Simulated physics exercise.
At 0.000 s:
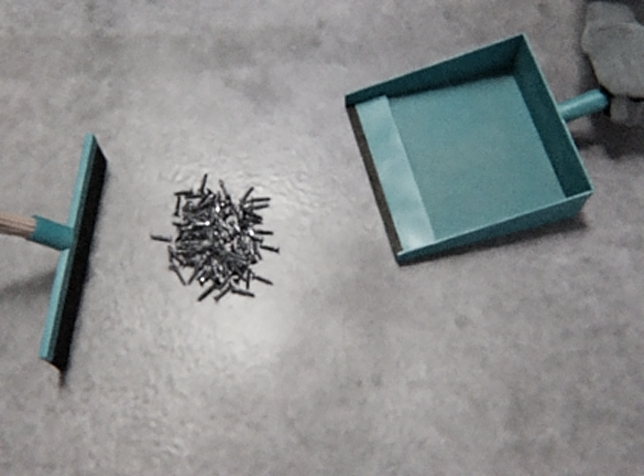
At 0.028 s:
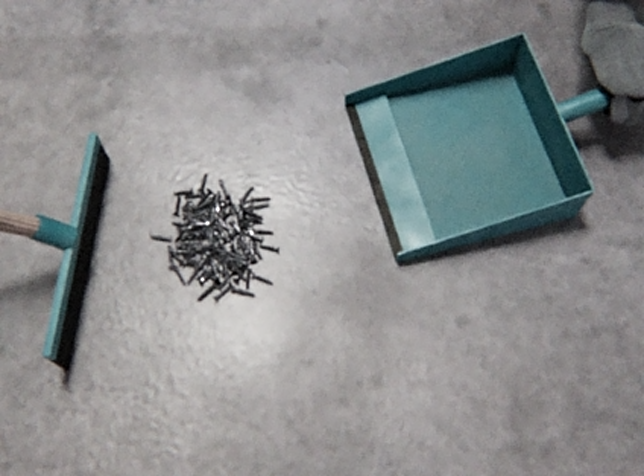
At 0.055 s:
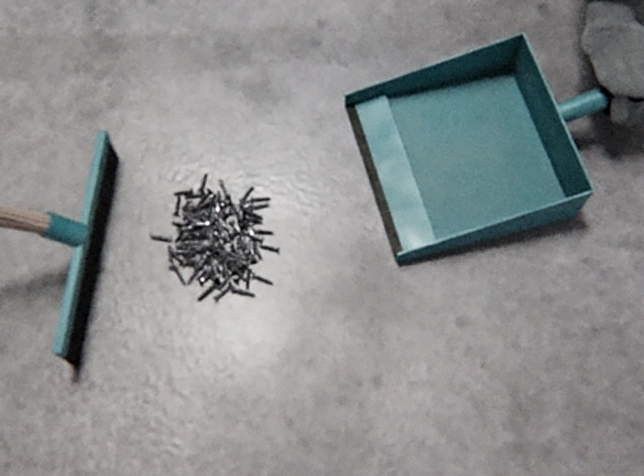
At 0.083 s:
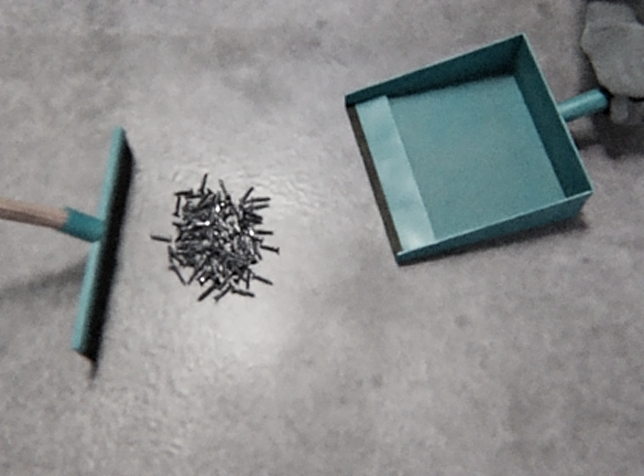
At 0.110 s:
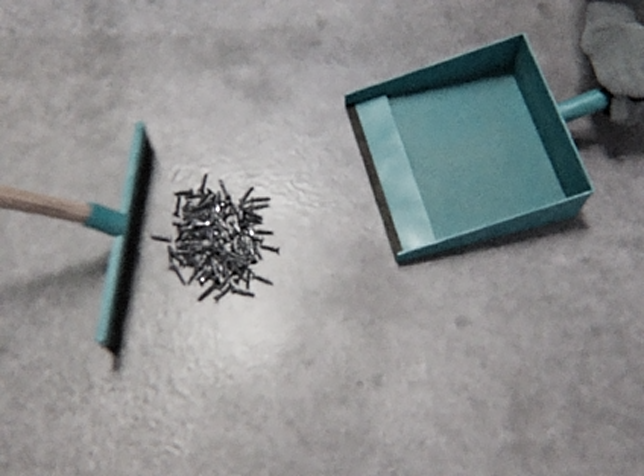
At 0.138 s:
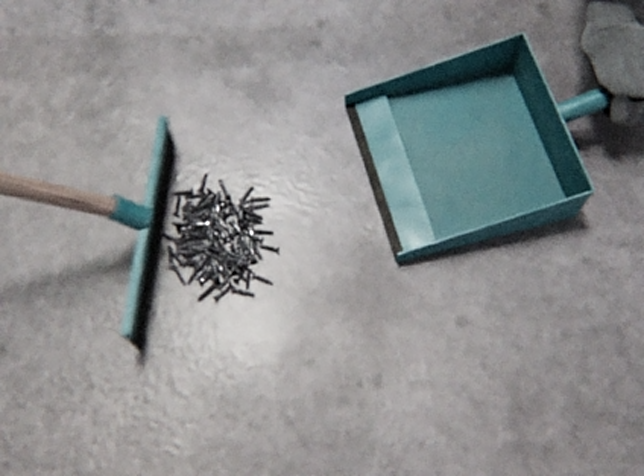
The clip shows a teal broom-like blade on a wooden handle sliding right across a grey floor until it reaches the left edge of a pile of dark screws, while a teal dustpan held by a gloved hand stays still.
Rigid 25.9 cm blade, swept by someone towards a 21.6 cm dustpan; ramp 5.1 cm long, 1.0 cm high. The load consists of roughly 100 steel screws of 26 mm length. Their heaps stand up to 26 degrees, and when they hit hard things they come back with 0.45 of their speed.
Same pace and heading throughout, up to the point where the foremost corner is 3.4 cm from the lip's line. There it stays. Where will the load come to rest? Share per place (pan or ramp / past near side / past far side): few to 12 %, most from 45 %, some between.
Pan: Some. Near side: Some. Far side: Few.
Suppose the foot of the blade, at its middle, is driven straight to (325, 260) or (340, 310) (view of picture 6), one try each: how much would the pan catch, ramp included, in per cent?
The two tries give about 30 and 20 percent.
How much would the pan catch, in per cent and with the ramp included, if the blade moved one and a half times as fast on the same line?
Share: Close to 60 %.
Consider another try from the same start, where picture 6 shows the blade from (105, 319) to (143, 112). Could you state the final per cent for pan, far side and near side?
You'd see pan at 0, far at 5 and near at 5.
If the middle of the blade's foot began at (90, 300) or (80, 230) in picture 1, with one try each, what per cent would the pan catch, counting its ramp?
Estimates: 40 percent and 15 percent.
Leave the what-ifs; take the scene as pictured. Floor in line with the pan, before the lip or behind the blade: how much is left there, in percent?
50 %.
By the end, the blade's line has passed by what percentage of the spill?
Near 0 percent, give or take.
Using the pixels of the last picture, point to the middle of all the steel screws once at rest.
Roughly pixel (373, 214).
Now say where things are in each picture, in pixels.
The first picture shows blade from (47, 356) to (92, 141), moved 0.0 cm, 0 of the pieces shifted so far; middle of the pieces at (218, 240); pan at (471, 155).
The second picture shows blade from (50, 355) to (95, 141), moved 0.4 cm, 0 of the pieces shifted so far; middle of the pieces at (218, 240).
The third picture shows blade from (61, 352) to (105, 138), moved 1.5 cm, 0 of the pieces shifted so far; middle of the pieces at (218, 240).
The fourth picture shows blade from (79, 347) to (121, 134), moved 3.3 cm, 0 of the pieces shifted so far; middle of the pieces at (218, 240).
The fifth picture shows blade from (102, 341) to (141, 129), moved 5.8 cm, 0 of the pieces shifted so far; middle of the pieces at (218, 240).
The sixth picture shows blade from (128, 334) to (164, 123), moved 8.5 cm, 1 of the pieces shifted so far; middle of the pieces at (218, 240); pan at (471, 155). The blade's pace is about 0.96 m/s.
After 0.25 s, middle of the blade 15 cm from the lip; 0 % over the lip, far side 0 %, near side 5 %.
After 0.32 s, middle of the blade 9 cm from the lip; 0 % over the lip, far side 0 %, near side 10 %.
After 0.53 s, middle of the blade 8 cm from the lip; 30 % over the lip, far side 0 %, near side 25 %.
At rest (1.4 s), pan 25 %, near side 25 %, far side 0 %, in front of the lip or behind the blade 50 %.
